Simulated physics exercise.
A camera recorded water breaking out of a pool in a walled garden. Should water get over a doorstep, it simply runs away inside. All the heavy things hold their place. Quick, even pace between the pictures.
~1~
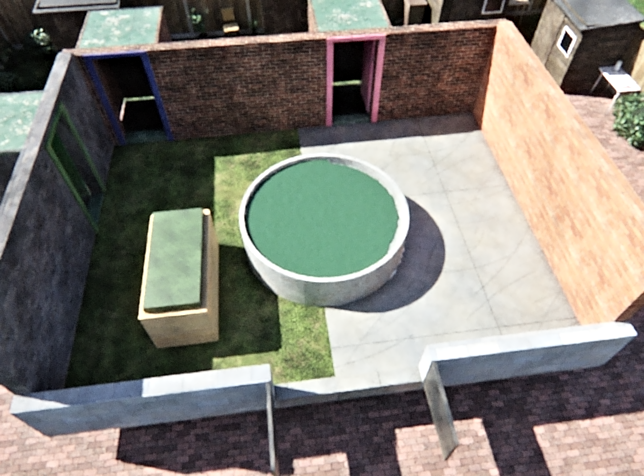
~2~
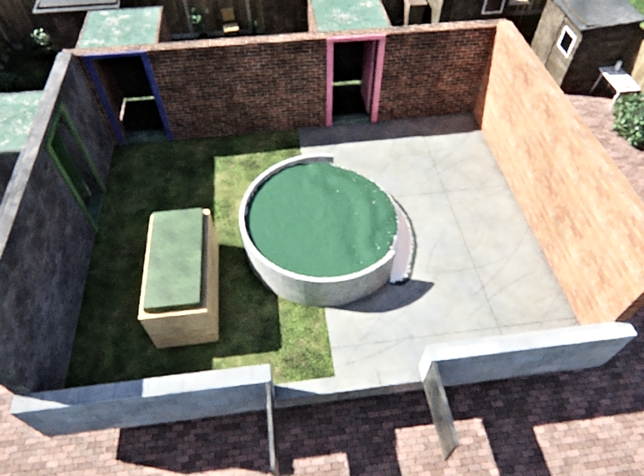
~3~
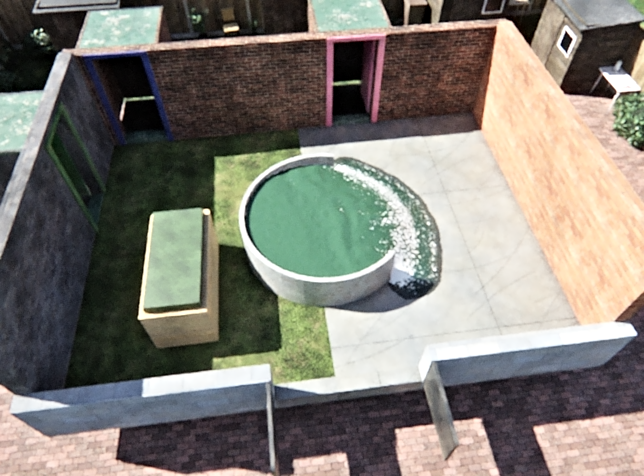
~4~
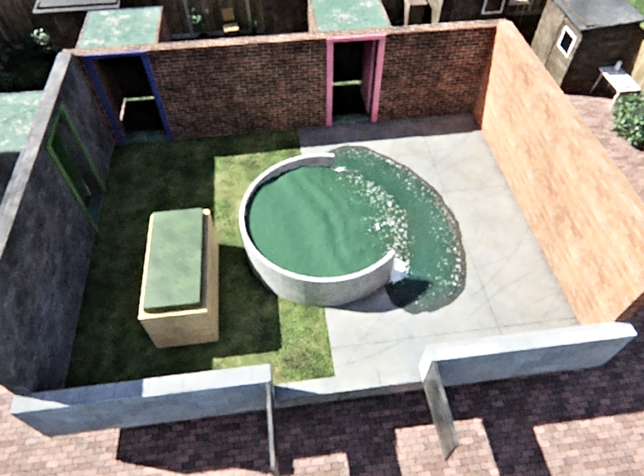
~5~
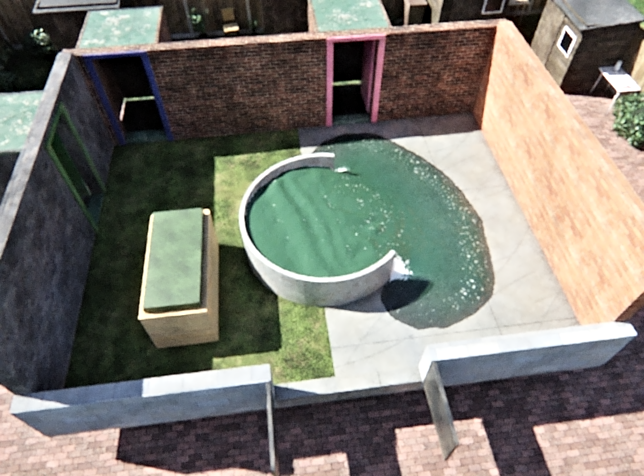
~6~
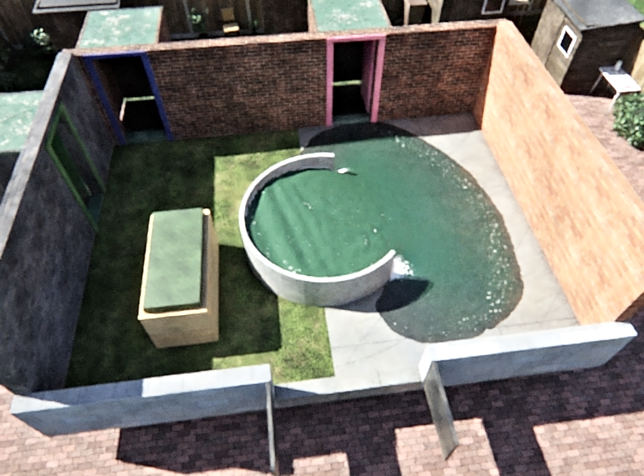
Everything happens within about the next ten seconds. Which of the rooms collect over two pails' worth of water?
In the end the blue door is not swamped, the green door is swamped, the pink door is swamped.
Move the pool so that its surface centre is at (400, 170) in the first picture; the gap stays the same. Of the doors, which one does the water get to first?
First: The pink door.
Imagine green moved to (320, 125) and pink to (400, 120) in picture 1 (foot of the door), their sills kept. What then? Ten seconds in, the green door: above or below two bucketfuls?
My reading: The green door goes over.
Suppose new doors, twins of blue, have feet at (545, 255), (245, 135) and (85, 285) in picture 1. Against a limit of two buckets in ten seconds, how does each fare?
Door by door: Gets past, stays short, stays short.
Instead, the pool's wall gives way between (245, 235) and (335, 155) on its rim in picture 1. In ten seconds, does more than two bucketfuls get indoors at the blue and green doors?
My reading: The blue door goes over, the green door passes that mark.
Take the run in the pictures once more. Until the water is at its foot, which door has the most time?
That would be the door marked green.
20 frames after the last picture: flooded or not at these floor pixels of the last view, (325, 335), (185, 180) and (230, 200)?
First spot not wet, second not wet, third not wet.
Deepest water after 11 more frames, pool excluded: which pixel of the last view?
(478, 134).
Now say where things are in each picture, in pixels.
Still water in the round pool at (324, 214), in the first frame.
The front is at (396, 282), out from the gap at (392, 208), in the second frame.
Water pours out at (392, 210) and has run to a hidden place, in the third frame.
Water pours out at (391, 211) and has run to (341, 149), in the fourth frame.
Water pours out at (391, 212) and has run to (341, 138), in the fifth frame.
Water pours out at (391, 212) and has run to (347, 126), in the sixth frame.
A moment on, water covers 45 % of the floor; the blue door not reached, the green door not reached, the pink door over two buckets in.
Next, water covers 40 % of the floor; the blue door not reached, the green door not reached, the pink door over two buckets in.
Then, water covers 50 % of the floor; the blue door not reached, the green door not reached, the pink door over two buckets in.
Later, water covers 80 % of the floor; the blue door wet at the sill, nothing in, the green door not reached, the pink door far over two buckets in.
In the end, water covers 100 % of the floor; the blue door wet at the sill, nothing in, the green door over two buckets in, the pink door far over two buckets in.
